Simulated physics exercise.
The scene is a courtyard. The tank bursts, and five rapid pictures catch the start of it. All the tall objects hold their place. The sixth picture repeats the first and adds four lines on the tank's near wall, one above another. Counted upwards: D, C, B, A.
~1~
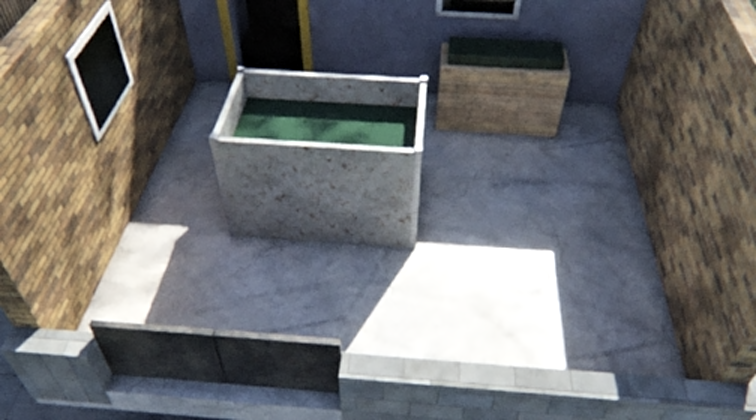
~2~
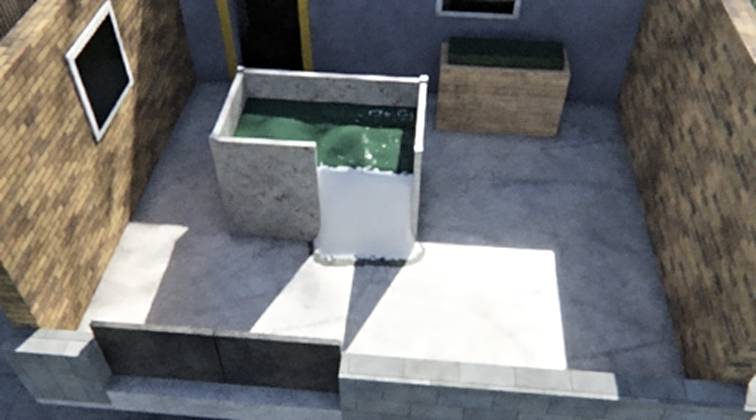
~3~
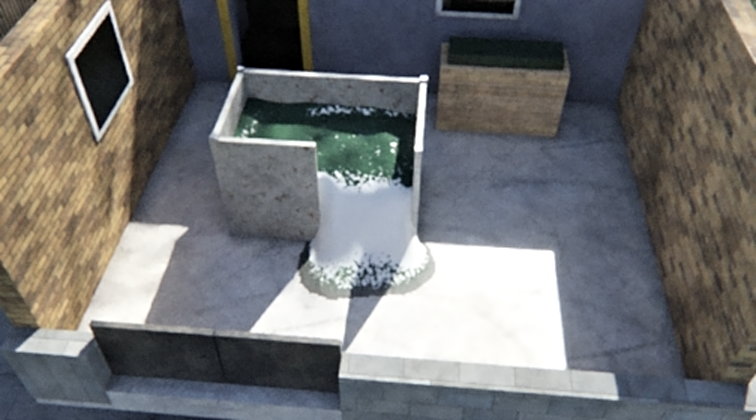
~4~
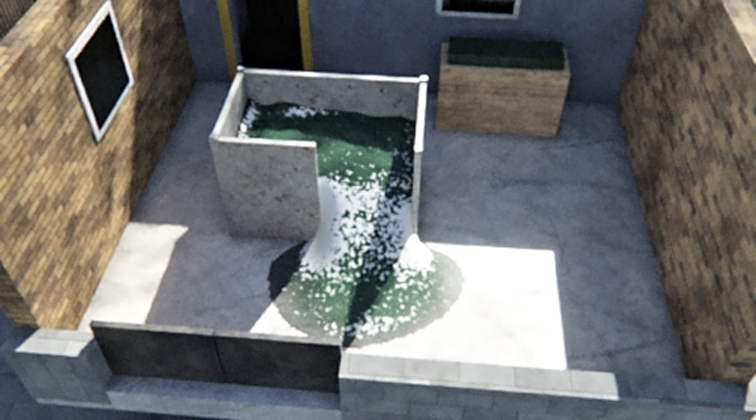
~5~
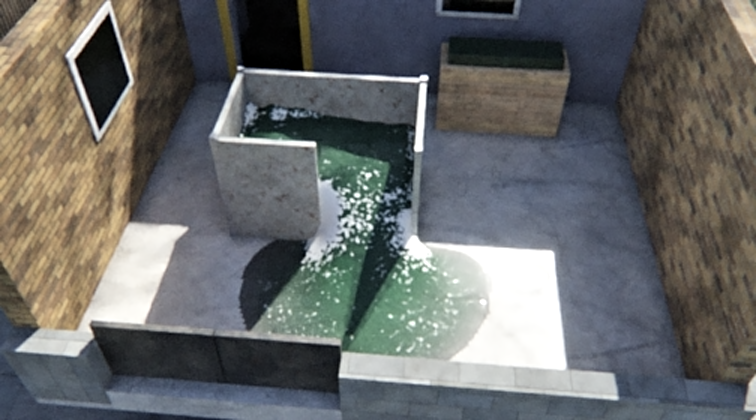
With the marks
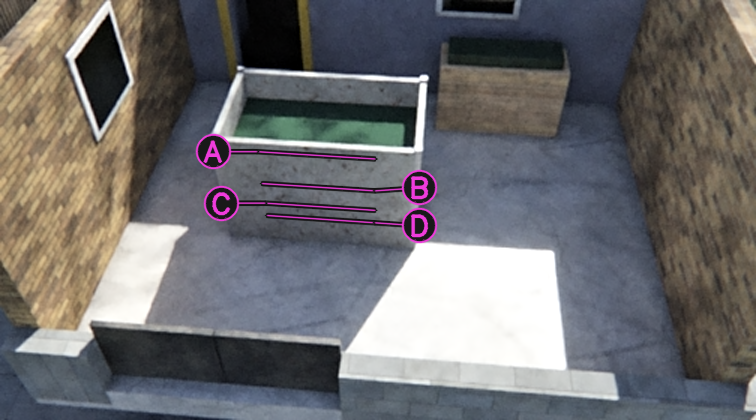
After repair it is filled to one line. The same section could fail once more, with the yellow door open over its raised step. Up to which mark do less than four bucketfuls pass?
The limit is B.
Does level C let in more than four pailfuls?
No, not at all.
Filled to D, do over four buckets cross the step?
No.
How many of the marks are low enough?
Three.
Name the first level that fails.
That is level A.
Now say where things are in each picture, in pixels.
In the first frame, water in the tank at rest, its middle at (326, 133); foot of the yellow doorway at (273, 85); shut gate at (217, 339).
In the second frame, 1 % of the ground under water, visible out to (420, 248).
In the third frame, 4 % of the ground under water, visible out to (322, 286).
In the fourth frame, 8 % of the ground under water, visible out to (442, 300).
In the fifth frame, 15 % of the ground under water, visible out to (478, 313).
In magenta, A at (315, 155); B at (318, 187); C at (319, 206); D at (320, 219); from the bottom up D, C, B, A.
Choosing A, about 11 bucketfuls get in.
Choosing B, a bucket or two gets in.
Choosing C, nothing gets over.
Choosing D, nothing gets over.
